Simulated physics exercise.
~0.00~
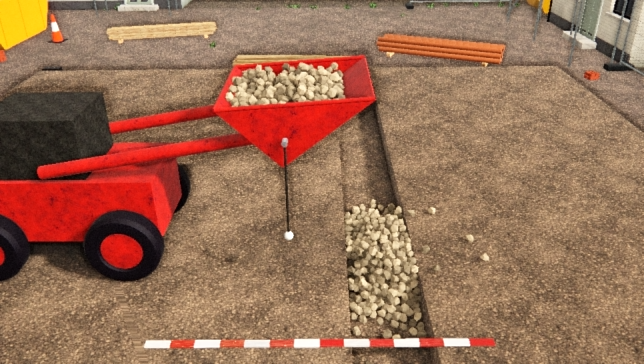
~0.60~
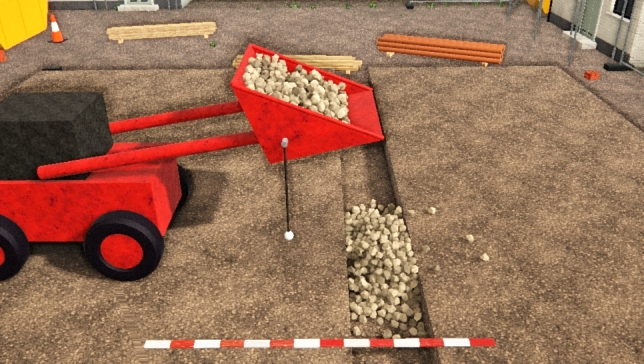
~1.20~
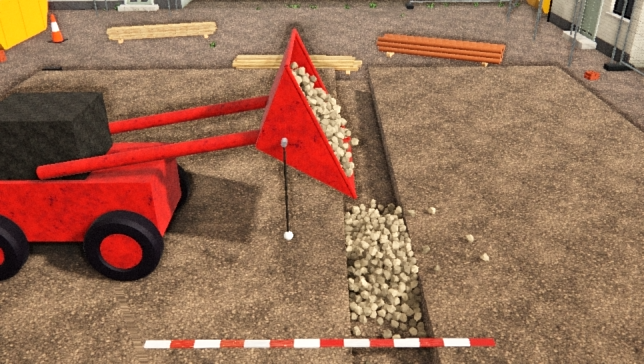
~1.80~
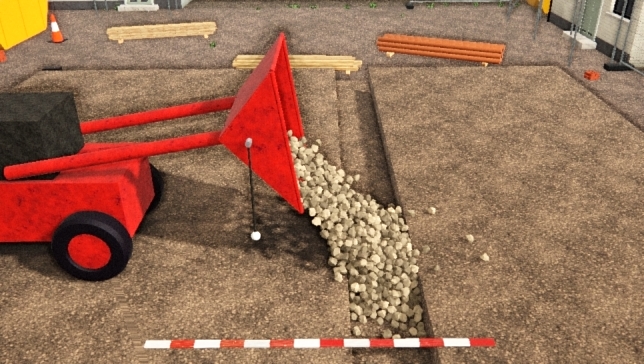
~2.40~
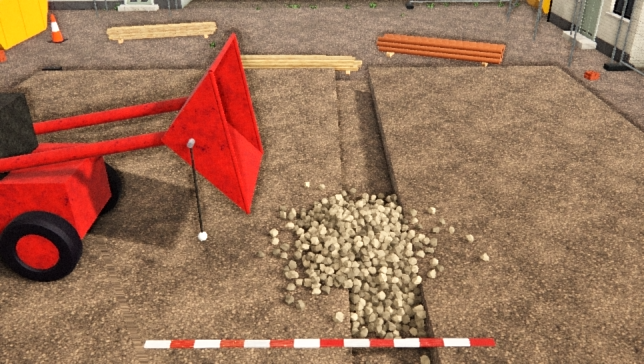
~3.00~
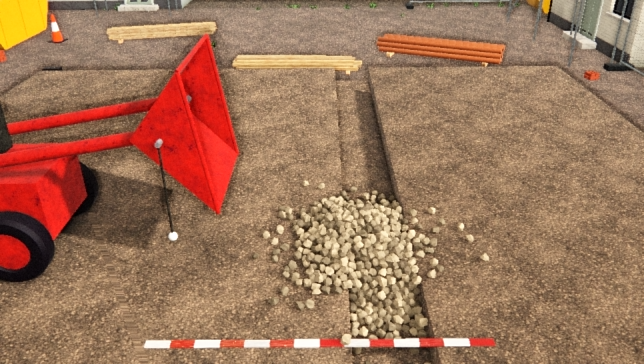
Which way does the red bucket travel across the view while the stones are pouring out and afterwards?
The bucket travels to the left, carried away from the trench as the machine backs off.
